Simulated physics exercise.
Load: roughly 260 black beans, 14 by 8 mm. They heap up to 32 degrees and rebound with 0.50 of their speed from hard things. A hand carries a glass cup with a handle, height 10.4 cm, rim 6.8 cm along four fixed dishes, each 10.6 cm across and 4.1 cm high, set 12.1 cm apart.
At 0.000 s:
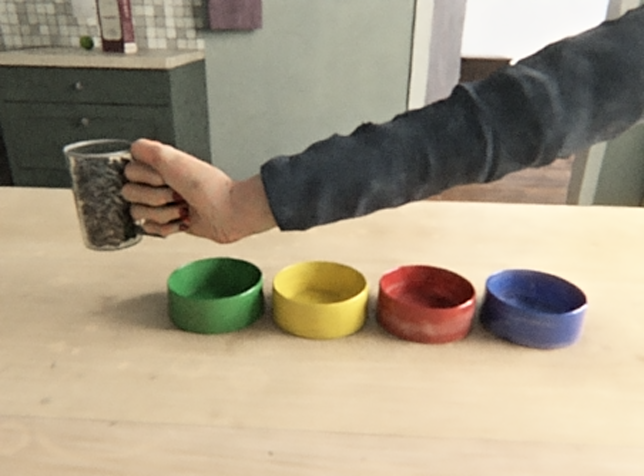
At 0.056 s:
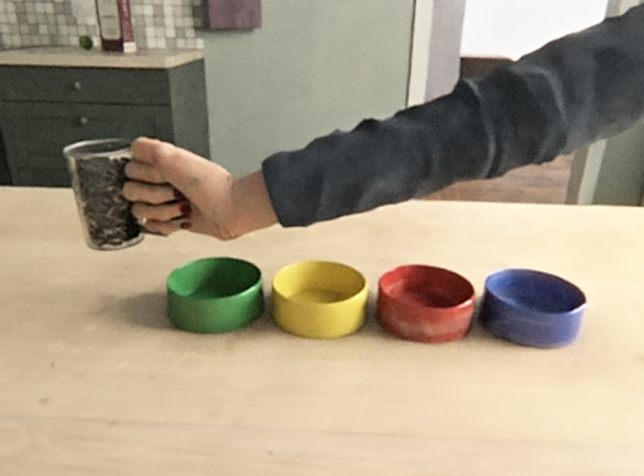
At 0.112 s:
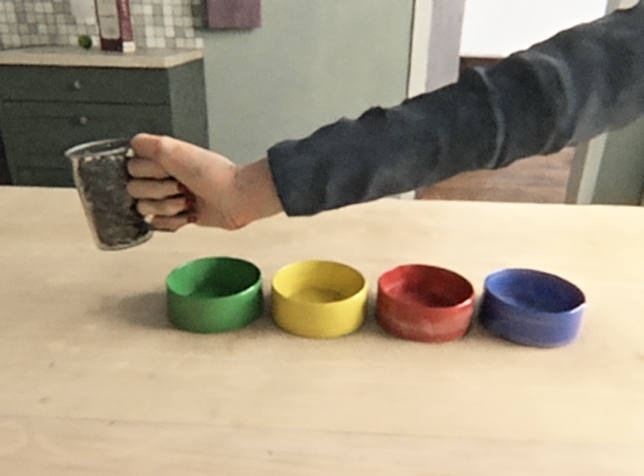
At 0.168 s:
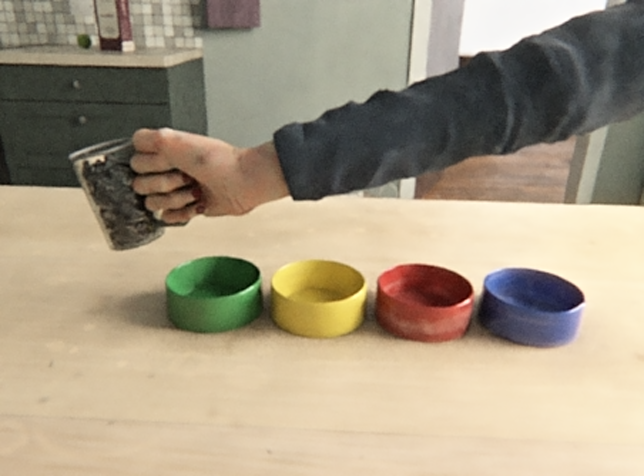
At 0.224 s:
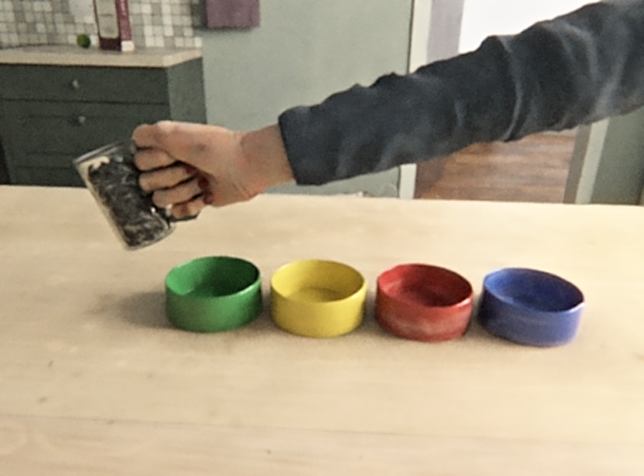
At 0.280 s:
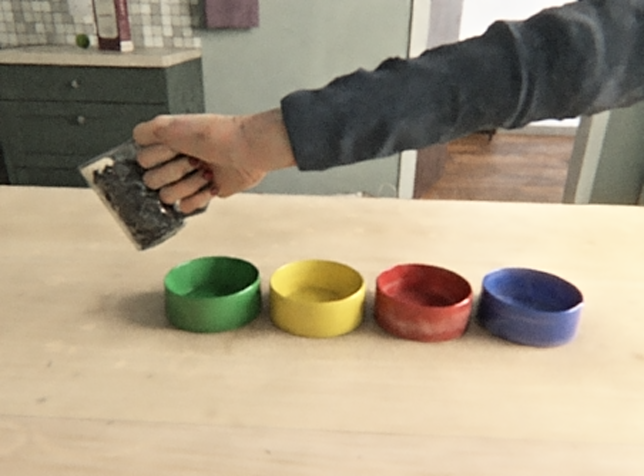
Above a wooden table with four coloured dishes, a hand tilts a bean-filled cup while moving right.
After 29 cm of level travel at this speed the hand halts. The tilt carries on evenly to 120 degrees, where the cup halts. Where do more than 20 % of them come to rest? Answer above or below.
Red: Below, blue: Below, green: Above, yellow: Below, counter: Below.
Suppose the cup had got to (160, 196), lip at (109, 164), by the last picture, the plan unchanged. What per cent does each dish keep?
Red 0; blue 0; green 0; yellow 100.
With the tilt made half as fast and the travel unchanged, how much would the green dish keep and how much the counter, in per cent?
Then: Green 0; counter 0.
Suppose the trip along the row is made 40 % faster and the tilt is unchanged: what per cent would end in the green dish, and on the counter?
In that case green 10, counter 10.
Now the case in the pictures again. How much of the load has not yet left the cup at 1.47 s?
About 0 per cent.
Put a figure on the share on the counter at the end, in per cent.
Some 10 per cent.
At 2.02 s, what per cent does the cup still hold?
Roughly 0 per cent.
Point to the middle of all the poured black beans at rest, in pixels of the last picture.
At about (224, 294).
After 1.00 s, tilt 114 degrees; cup holds 85 %, green 10 %.
After 1.47 s, tilt 120 degrees; cup holds 0 %, green 85 %.
Then, at 2.02 s, tilt 120 degrees; cup holds 0 %, green 85 %.
At rest (2.6 s), red 0 %, blue 0 %, green 85 %, yellow 0 %, counter 10 %.
